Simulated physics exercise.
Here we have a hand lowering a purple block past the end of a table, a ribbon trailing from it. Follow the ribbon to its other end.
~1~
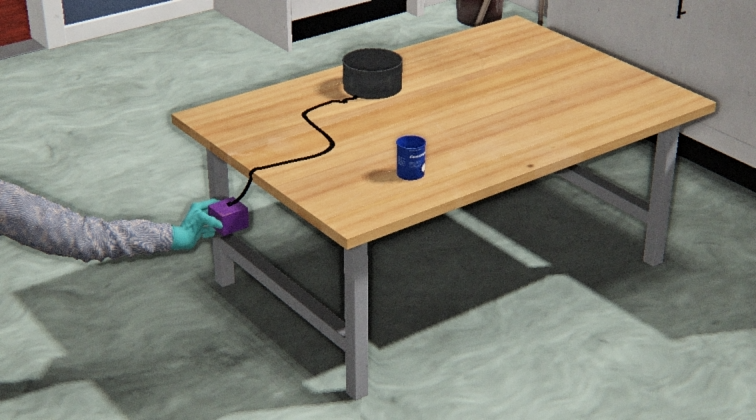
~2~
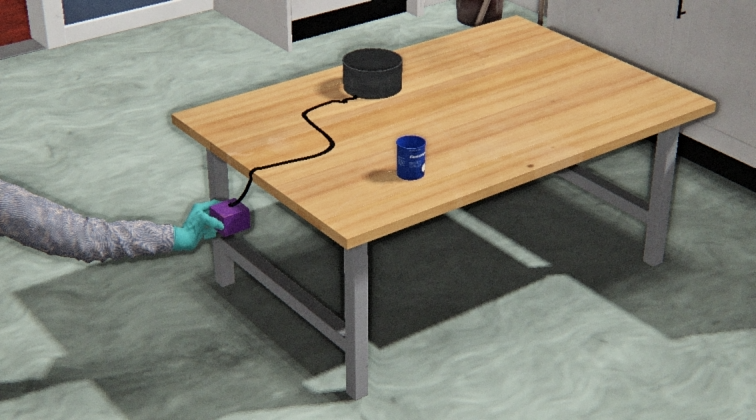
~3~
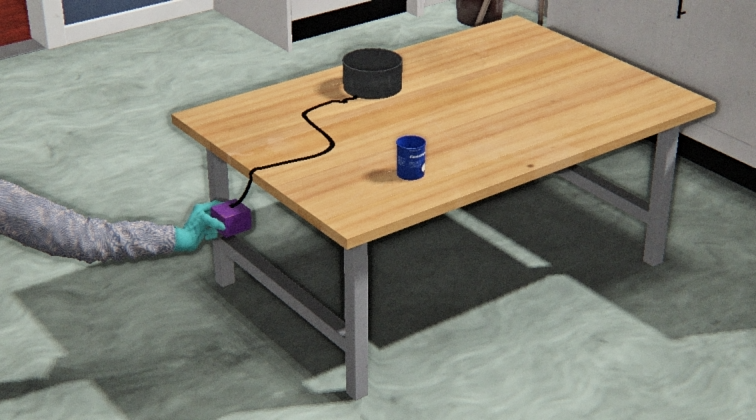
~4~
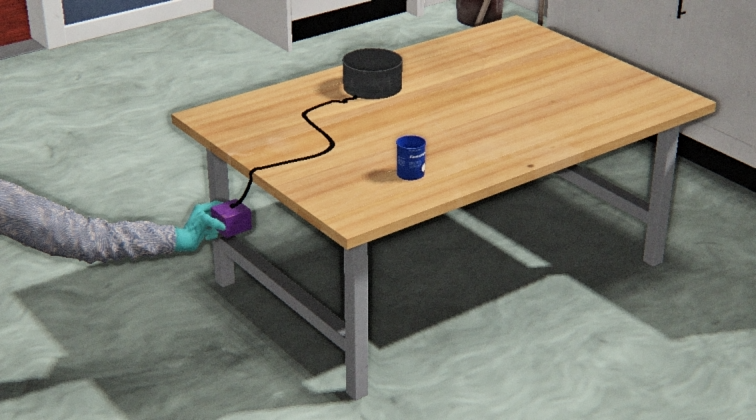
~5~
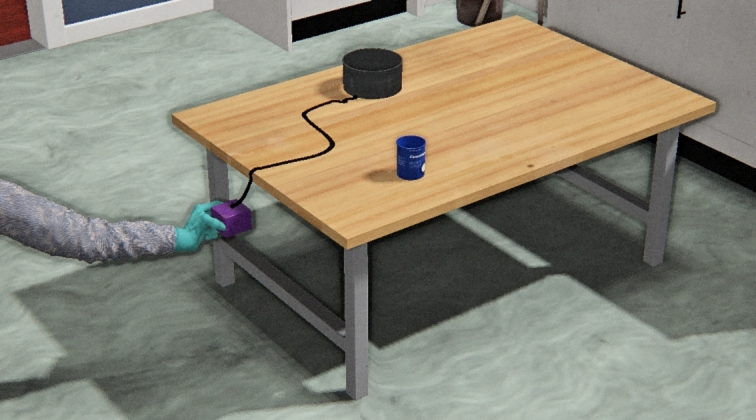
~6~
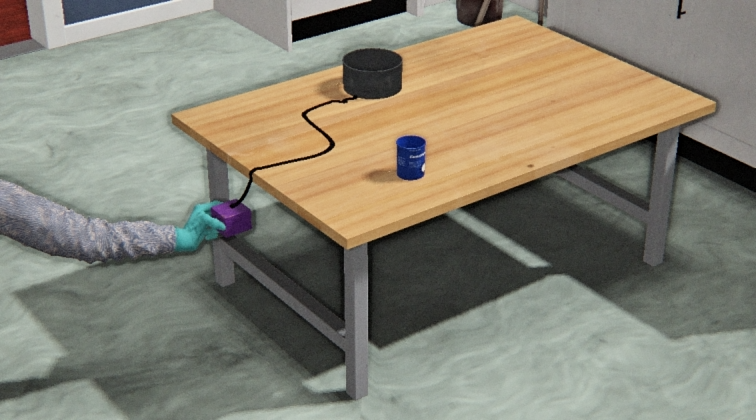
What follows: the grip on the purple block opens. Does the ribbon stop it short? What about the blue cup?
Outcome: The purple block hangs in the air; the blue cup remains where it stands.
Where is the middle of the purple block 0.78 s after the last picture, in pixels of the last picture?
At about (215, 240).
Then, 0.78 s after the last picture, block below the edge near (215, 240); pot unmoved; cup unmoved.
Then, 1.72 s after the last picture, block below the edge near (235, 236); pot unmoved; cup unmoved.
At rest, block below the edge near (258, 229); pot unmoved; cup unmoved. The purple block ends up dangling and the blue cup keeps its place.
